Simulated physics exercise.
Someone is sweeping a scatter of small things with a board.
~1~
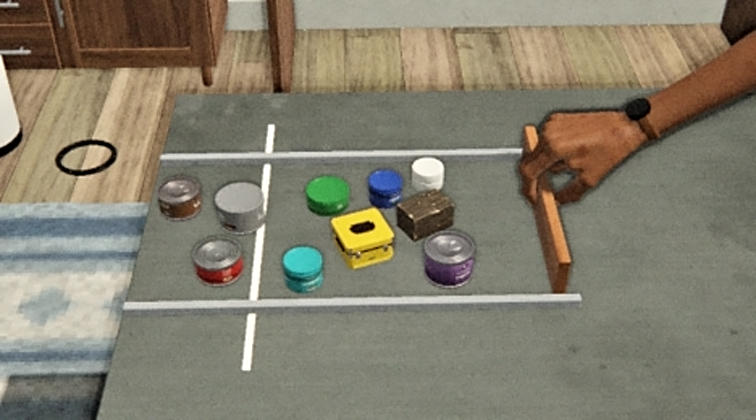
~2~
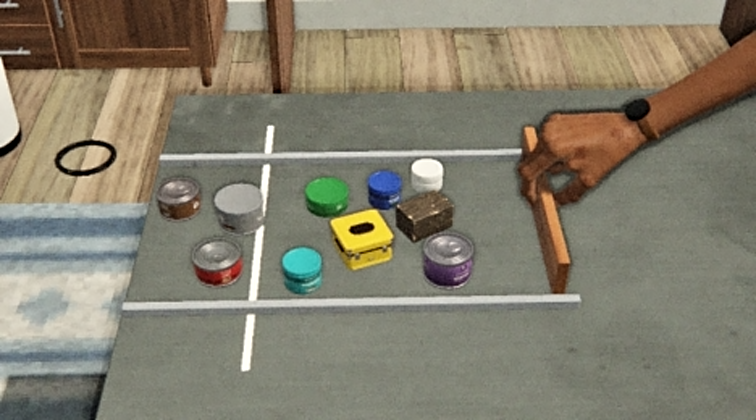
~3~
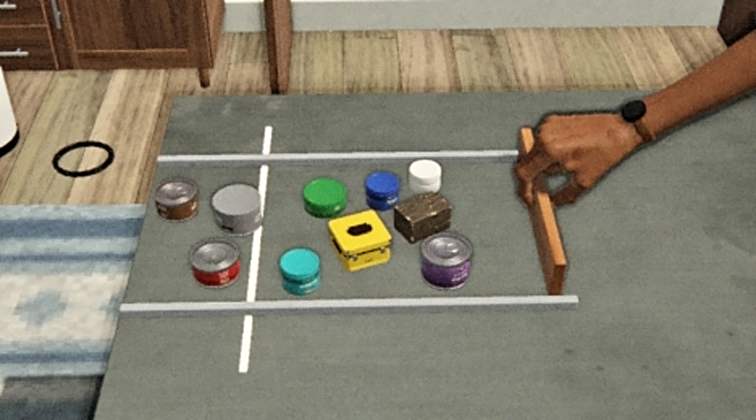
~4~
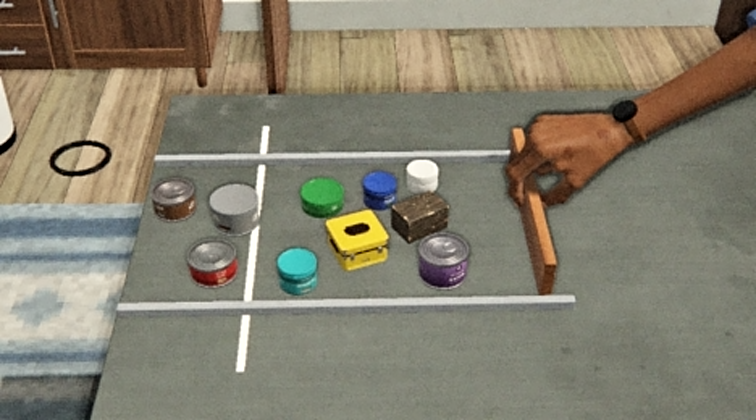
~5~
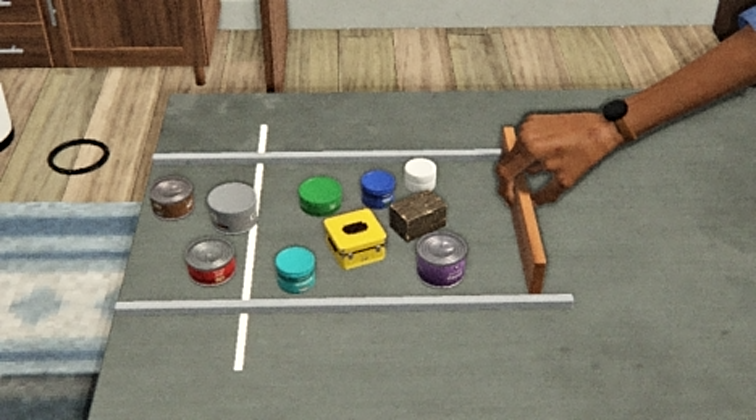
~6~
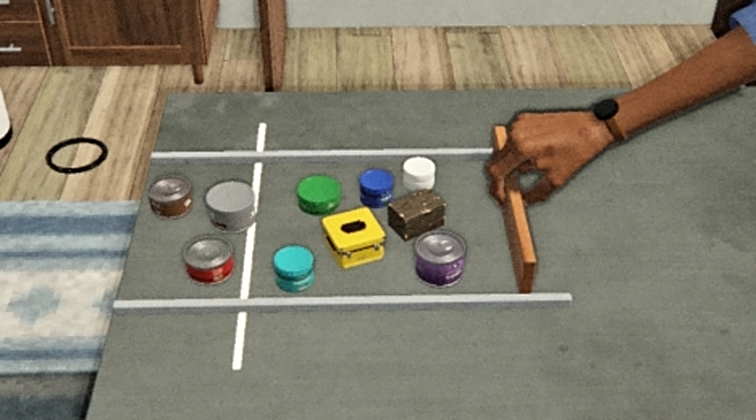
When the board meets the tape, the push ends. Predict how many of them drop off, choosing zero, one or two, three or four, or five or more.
Every piece stays.
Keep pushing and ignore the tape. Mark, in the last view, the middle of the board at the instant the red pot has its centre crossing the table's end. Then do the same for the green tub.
First it's close to (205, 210), next close to (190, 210).
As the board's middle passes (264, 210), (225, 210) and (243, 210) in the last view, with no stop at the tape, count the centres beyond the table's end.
First 0, then 1, then 0.
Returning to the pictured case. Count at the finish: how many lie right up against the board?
5 of them.
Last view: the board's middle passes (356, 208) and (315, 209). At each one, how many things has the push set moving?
By the first moment it's 7, by the second it's 7.
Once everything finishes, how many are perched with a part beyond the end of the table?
Looks like 1 of them.
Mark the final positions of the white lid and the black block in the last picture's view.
White lid at (242, 167), black block at (229, 207).
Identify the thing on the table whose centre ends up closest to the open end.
It would be the brown pot.
A little later, none off yet; brown pot at rest near (170, 197); red pot at rest near (209, 261); grey pot at rest near (232, 208).
Next, none off yet; brown pot at rest near (170, 197); red pot at rest near (208, 260); grey pot moving near (226, 208).
When it is over, the number that fall off is zero.
